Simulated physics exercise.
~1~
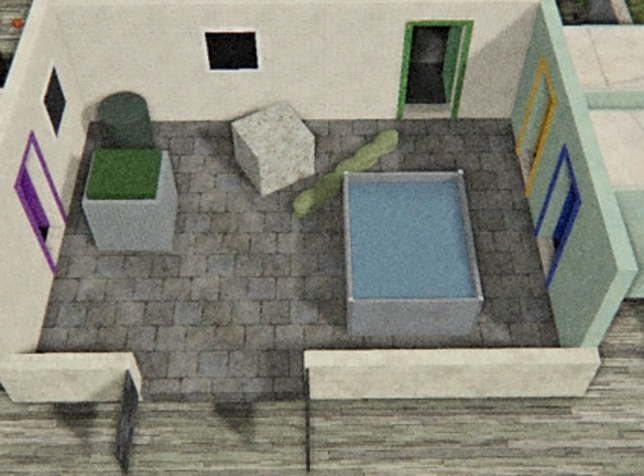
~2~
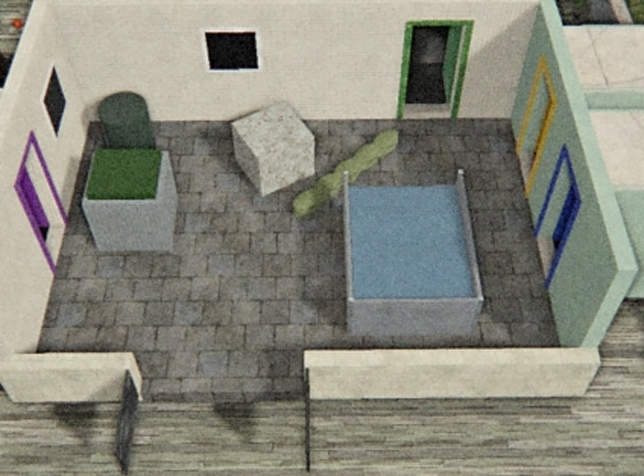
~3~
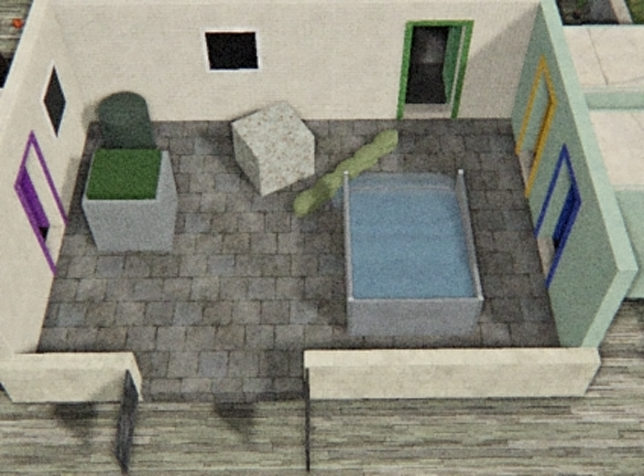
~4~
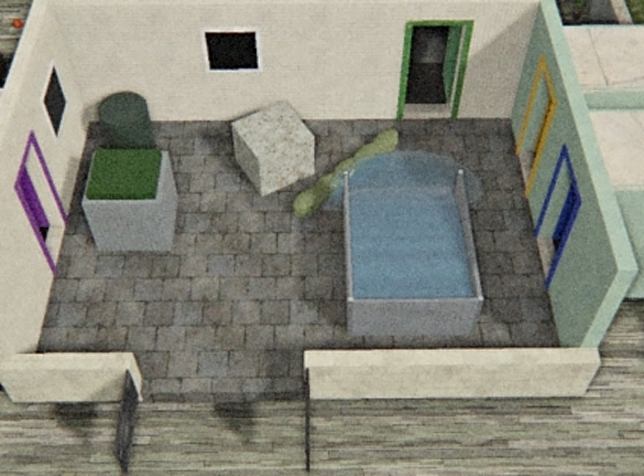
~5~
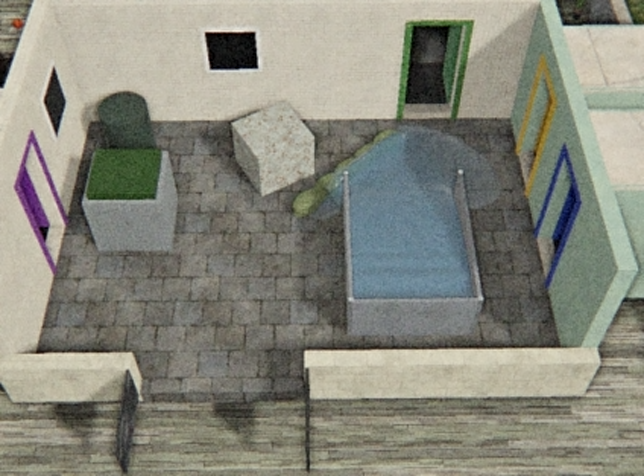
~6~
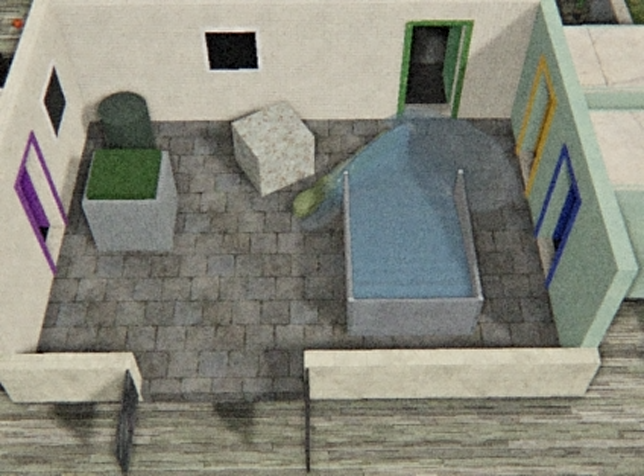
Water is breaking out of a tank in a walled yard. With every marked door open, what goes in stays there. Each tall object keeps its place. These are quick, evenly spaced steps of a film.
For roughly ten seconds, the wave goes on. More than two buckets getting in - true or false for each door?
Yellow door: True; purple door: False; blue door: True; green door: True.
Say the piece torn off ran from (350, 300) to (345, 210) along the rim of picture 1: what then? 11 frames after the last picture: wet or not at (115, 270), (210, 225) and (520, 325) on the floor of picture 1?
So: Wetted, then wetted, then spared.
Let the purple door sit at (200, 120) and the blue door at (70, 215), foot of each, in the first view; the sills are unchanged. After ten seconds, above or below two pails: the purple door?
For the purple door, it remains below.
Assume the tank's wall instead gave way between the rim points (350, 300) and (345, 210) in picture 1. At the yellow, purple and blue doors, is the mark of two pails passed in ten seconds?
Yellow: Falls short; purple: Exceeds the limit; blue: Falls short.
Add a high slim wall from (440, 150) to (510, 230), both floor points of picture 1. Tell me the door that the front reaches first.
The door marked green.
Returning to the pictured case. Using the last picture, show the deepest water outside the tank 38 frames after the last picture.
Pointing at (518, 363).
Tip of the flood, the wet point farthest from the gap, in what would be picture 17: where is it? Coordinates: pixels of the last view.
The wet edge reaches furthest near (205, 126).
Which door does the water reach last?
It's the door marked purple.
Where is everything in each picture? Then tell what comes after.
In the first picture, the tank at (409, 236) is whole and still.
In the second picture, the front is at (340, 204), out from the gap on the tank's far side.
In the third picture, water pours out on the tank's far side and has run to a hidden place.
In the fourth picture, water pours out on the tank's far side and has run to (467, 172).
In the fifth picture, water pours out on the tank's far side and has run to (424, 129).
In the sixth picture, the front is at (458, 120), out from the gap on the tank's far side.
A moment on, water covers 25 % of the floor; the yellow door wet at the sill, nothing in, the purple door not reached, the blue door not reached, the green door far over two buckets in.
Next, water covers 40 % of the floor; the yellow door under two buckets in, the purple door not reached, the blue door not reached, the green door far over two buckets in.
Then, water covers 65 % of the floor; the yellow door far over two buckets in, the purple door not reached, the blue door under two buckets in, the green door far over two buckets in.
Later, water covers 75 % of the floor; the yellow door far over two buckets in, the purple door wet at the sill, nothing in, the blue door under two buckets in, the green door far over two buckets in.
In the end, water covers 95 % of the floor; the yellow door far over two buckets in, the purple door under two buckets in, the blue door over two buckets in, the green door far over two buckets in.
